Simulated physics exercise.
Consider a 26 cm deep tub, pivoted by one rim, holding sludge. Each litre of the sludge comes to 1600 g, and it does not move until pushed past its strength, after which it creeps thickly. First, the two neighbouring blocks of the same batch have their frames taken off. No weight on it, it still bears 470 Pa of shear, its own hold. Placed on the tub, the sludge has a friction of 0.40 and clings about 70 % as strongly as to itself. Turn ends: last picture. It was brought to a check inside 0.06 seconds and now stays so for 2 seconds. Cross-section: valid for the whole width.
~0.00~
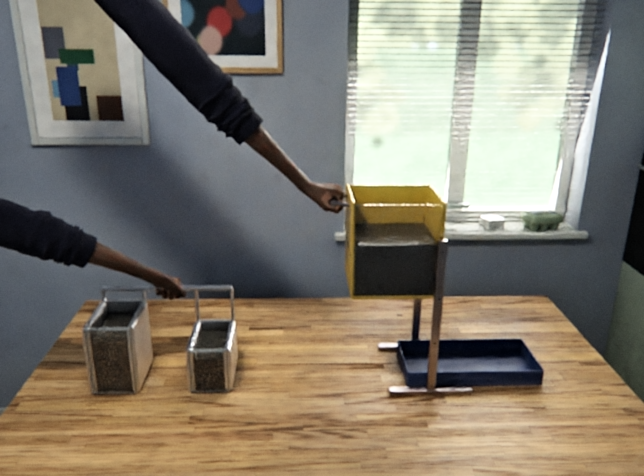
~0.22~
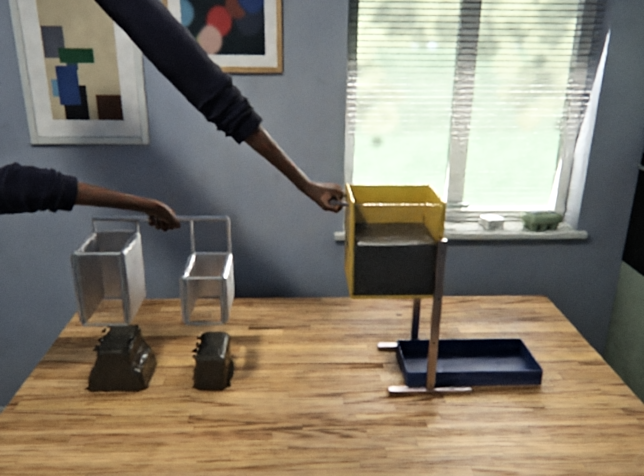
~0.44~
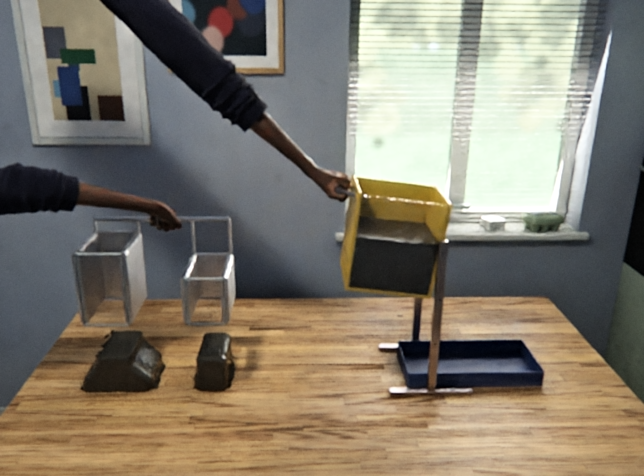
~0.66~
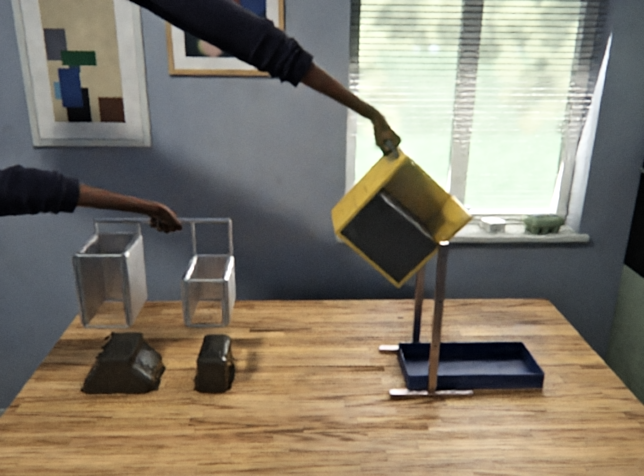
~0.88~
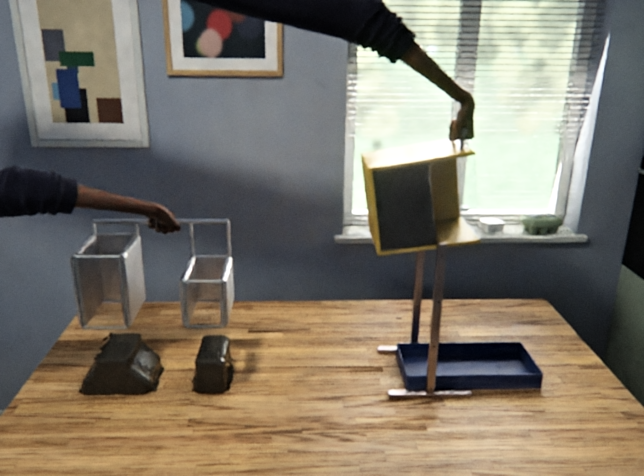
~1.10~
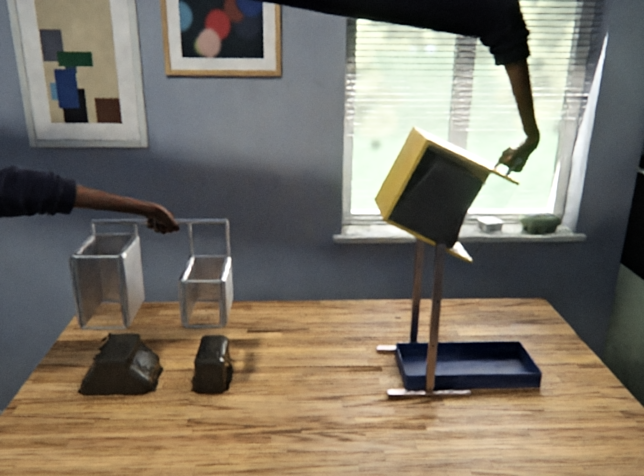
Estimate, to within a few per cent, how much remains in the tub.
Roughly 0 per cent remains in the tub.
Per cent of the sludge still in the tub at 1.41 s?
About 25 %.
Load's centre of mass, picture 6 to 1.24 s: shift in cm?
I'd estimate roughly 12 centimetres.
After 1.24 s, the tub is at 116 degrees and holds 72 %.
After 1.41 s, the tub is at 116 degrees and holds 23 %.
After 1.58 s, the tub is at 116 degrees and holds 0 %.
After 1.75 s, the tub is at 116 degrees and holds 0 %.
After 3.10 s, at the end, the tub is at 116 degrees and holds 0 %.
